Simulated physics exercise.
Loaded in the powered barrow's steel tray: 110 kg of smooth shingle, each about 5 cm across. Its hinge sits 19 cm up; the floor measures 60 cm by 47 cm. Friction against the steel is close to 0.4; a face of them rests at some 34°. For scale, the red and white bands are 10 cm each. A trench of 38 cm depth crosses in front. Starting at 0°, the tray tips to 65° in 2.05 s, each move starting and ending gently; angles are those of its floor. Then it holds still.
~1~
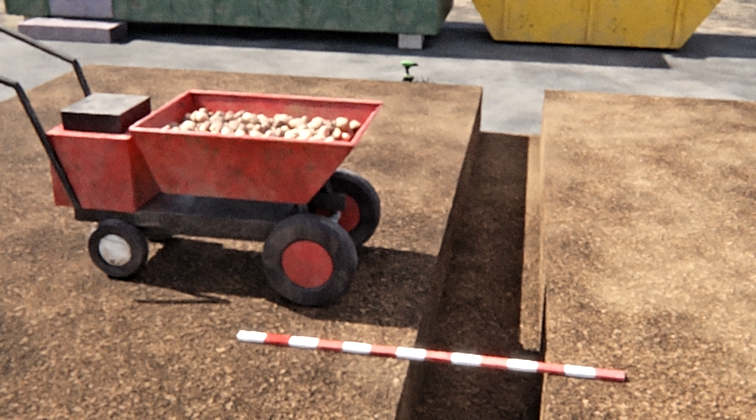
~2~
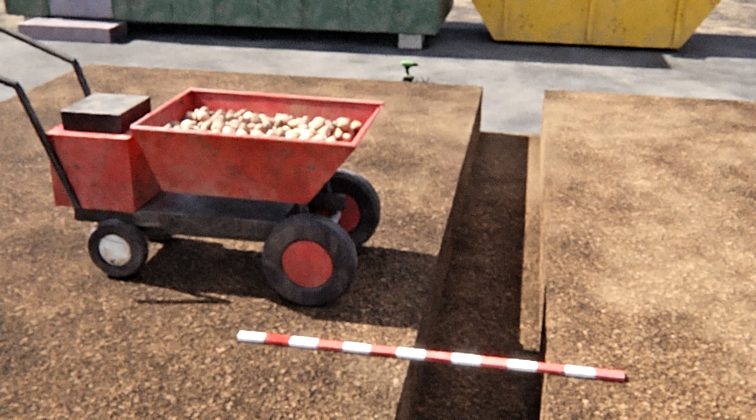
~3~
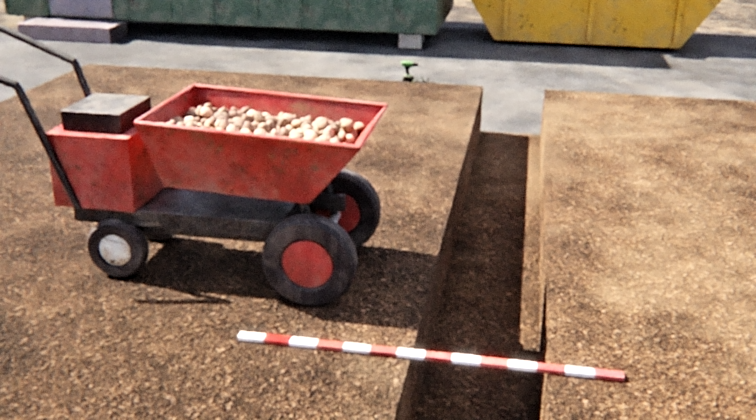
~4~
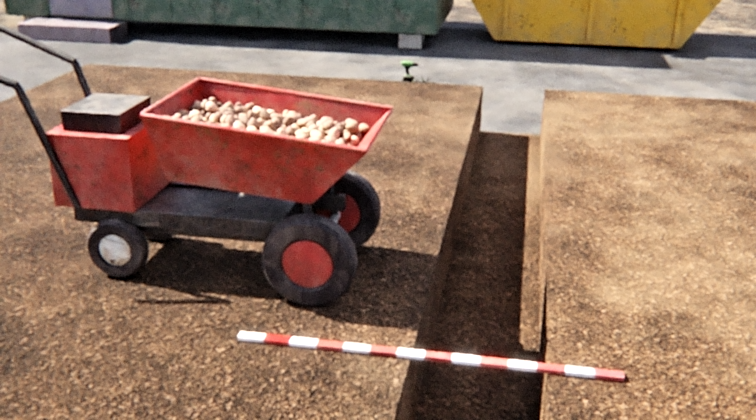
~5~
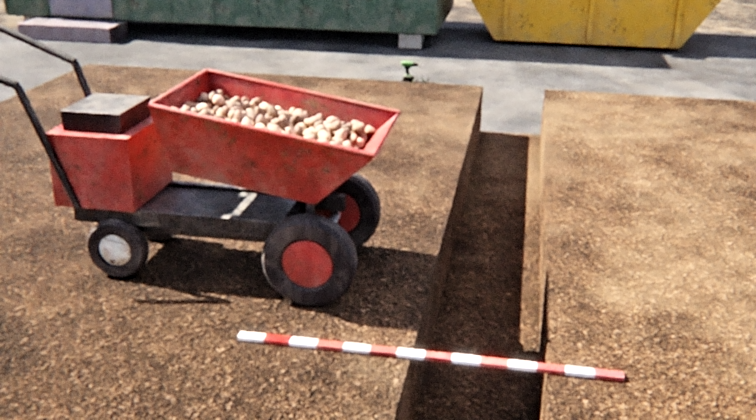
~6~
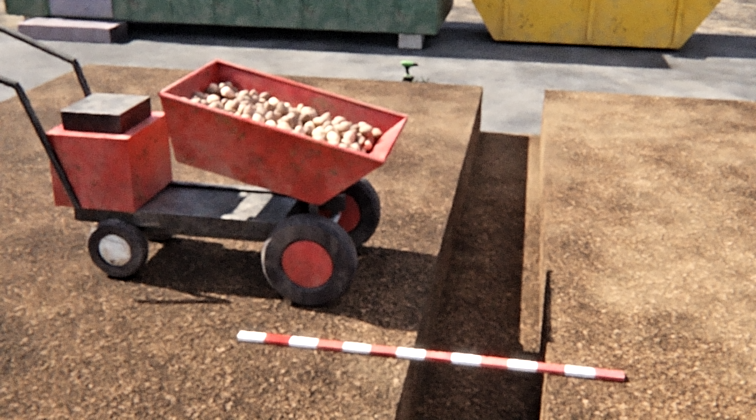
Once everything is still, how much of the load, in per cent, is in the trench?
Some 100 per cent of it.
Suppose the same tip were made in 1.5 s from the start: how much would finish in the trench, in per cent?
Then about 100 per cent.
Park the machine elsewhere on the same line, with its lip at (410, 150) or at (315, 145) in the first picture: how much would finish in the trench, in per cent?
Near 70 per cent from the first place, 100 from the second.
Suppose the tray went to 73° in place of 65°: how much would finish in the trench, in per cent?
It would be near 100 per cent.
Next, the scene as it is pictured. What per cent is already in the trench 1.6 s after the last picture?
Some 60 per cent.
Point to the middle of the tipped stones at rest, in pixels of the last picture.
Around (494, 355).
Then, 0.9 s after the last picture the floor is at 55°, 99 % in the tray, 1 % in the trench; the foremost stones are at (467, 224).
Then, 1.6 s after the last picture the floor is at 65°, 40 % in the tray, 60 % in the trench; the foremost stones are at (537, 362).
Then, 1.9 s after the last picture the floor is at 65°, 21 % in the tray, 79 % in the trench; the foremost stones are at (536, 333).
Then, 3.8 s after the last picture the floor is at 65°, 0 % in the tray, 100 % in the trench; the foremost stones are at (536, 342).
